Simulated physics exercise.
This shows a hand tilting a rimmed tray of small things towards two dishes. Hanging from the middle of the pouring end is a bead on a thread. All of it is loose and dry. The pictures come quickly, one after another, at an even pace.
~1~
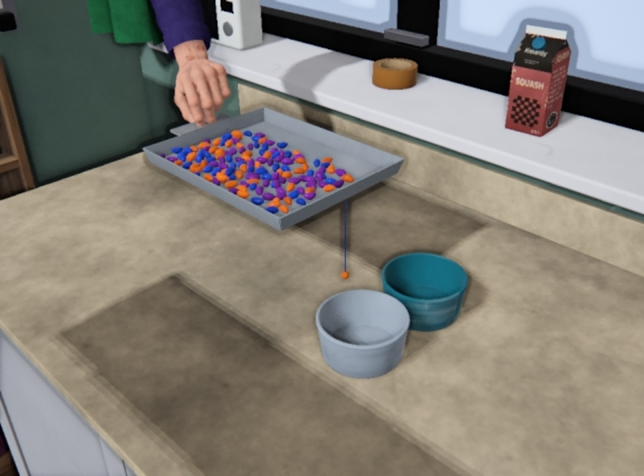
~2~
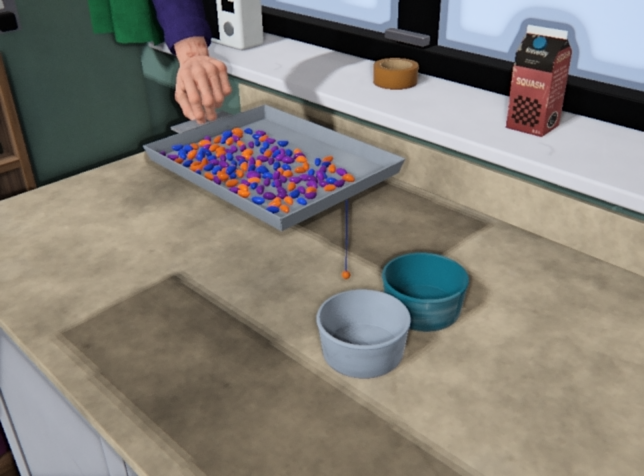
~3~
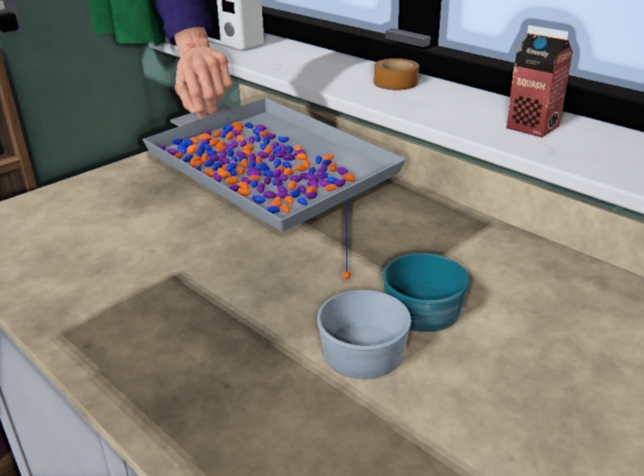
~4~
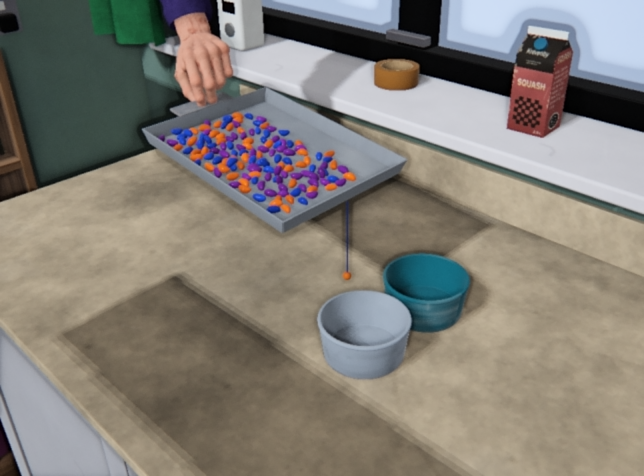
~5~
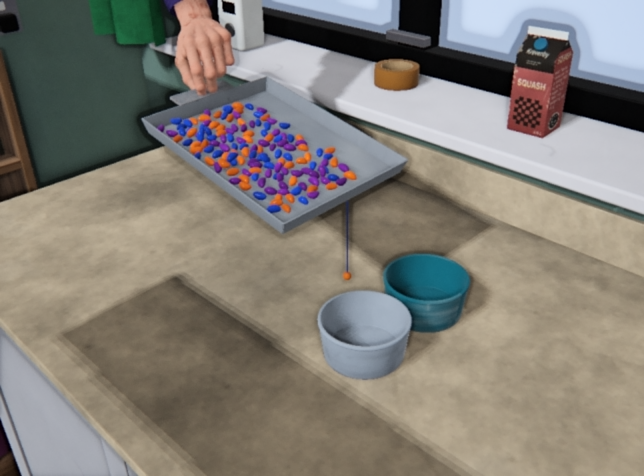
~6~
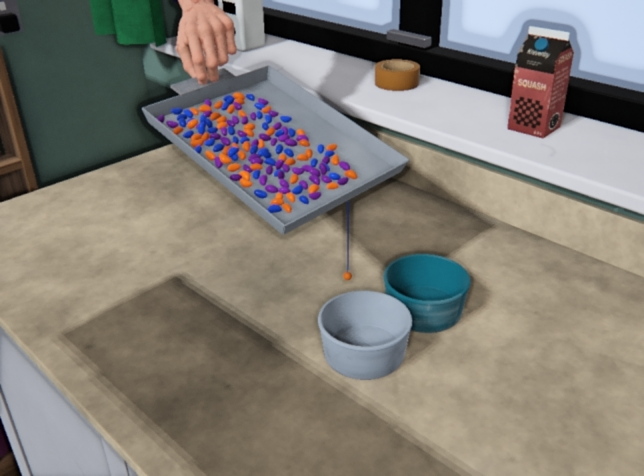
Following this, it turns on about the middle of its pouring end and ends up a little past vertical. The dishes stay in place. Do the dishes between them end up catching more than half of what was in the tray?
Yes.
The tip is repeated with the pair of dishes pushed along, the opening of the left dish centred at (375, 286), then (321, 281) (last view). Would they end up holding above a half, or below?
At place one a lesser share; at place two a lesser share.
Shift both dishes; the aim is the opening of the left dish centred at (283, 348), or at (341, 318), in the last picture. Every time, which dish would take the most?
First try: The right-side dish; second try: The left-side dish.
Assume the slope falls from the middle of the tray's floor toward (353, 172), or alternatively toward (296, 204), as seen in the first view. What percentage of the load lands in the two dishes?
Lab note: Try one about 20 %, try two about 30 %.
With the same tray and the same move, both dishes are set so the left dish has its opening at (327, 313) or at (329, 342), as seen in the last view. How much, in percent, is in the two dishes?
It would be near 50 per cent first and near 80 per cent second.
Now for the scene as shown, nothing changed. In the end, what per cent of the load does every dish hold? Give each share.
I'd say the left dish holds some 60 % and the right dish some 10 %.
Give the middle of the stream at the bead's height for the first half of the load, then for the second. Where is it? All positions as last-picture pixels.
Near (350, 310) and later near (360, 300).
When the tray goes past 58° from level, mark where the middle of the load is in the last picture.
Centre estimate: (309, 169).
Just after the last frame, tray tipped steeply; every one on the tray.
A moment on, tray tipped right over; the larger part on the tray; about a tenth in the left dish; just a few in the right dish; just a few outside both; roughly a quarter in the air.
Further on, tray tipped past a quarter turn; roughly two thirds in the left dish; about a tenth in the right dish; roughly a quarter outside both.
When it is over, tray tipped past a quarter turn; roughly two thirds in the left dish; about a tenth in the right dish; roughly a quarter outside both.
